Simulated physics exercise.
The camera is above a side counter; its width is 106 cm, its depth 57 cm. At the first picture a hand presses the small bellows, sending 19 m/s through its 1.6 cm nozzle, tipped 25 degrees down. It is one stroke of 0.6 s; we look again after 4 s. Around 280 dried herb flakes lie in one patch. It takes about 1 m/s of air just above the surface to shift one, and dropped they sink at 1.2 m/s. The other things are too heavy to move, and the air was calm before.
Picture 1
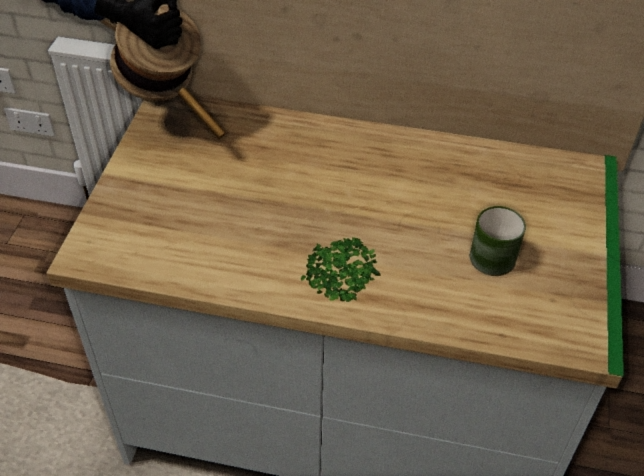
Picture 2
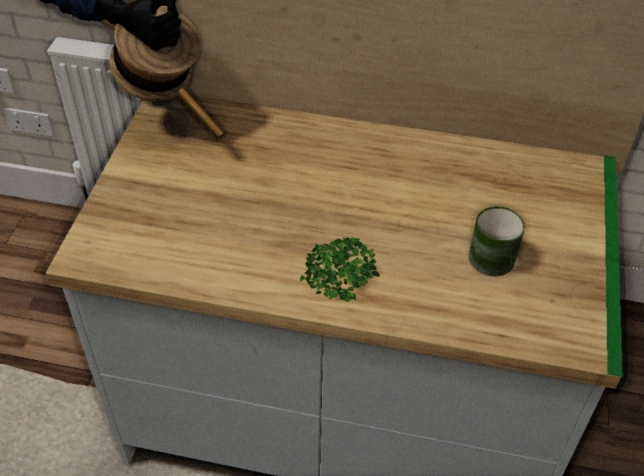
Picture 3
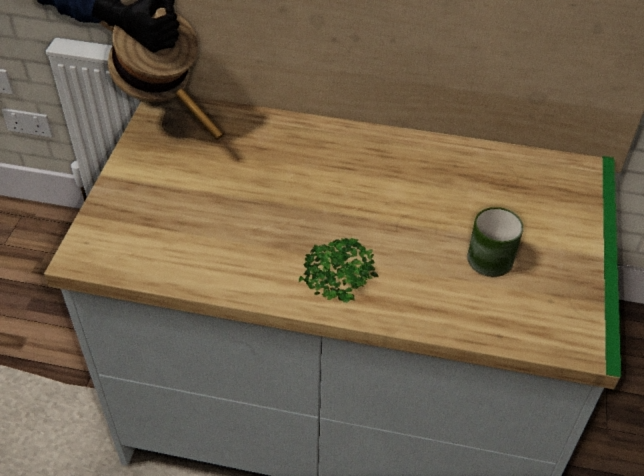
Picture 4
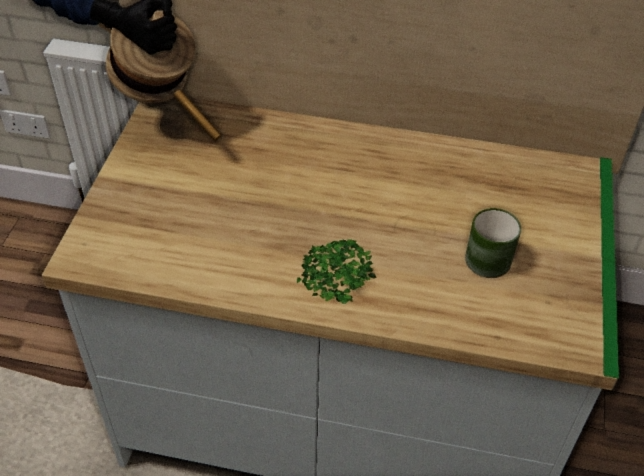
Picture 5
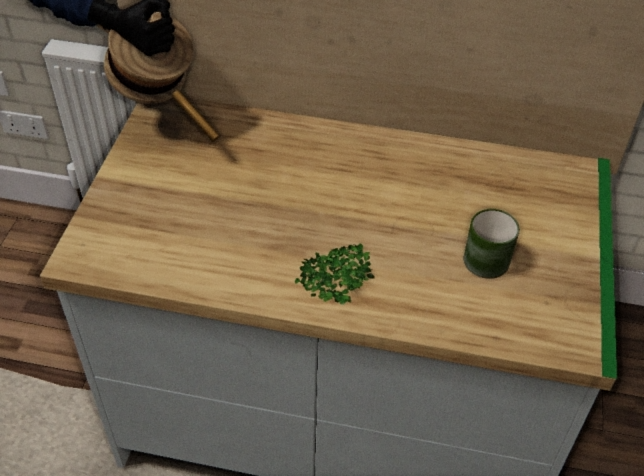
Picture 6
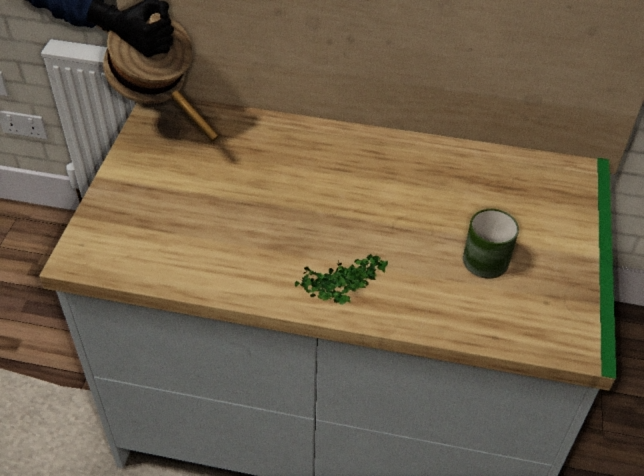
In the video, a gloved hand holds a small round wooden bellows above a counter with a green mug, while a patch of green flakes lies still, then its upper-left part shifts toward the lower right.
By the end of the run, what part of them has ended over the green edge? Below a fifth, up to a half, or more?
By then not even a fifth are over the green edge.
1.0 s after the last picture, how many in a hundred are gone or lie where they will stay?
Near 100 %.
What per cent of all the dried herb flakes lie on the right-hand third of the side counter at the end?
Near 0 %.
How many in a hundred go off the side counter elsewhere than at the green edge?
About 100 %.
Then, 0.6 s after the last picture the count stands so, 0 % are over the green edge.
Then, 1.0 s after the last picture the count stands so, 0 % are over the green edge.
Then, 2.0 s after the last picture the count stands so, 0 % are over the green edge.
Then, 3.8 s after the last picture, at the end, 0 % are over the green edge.
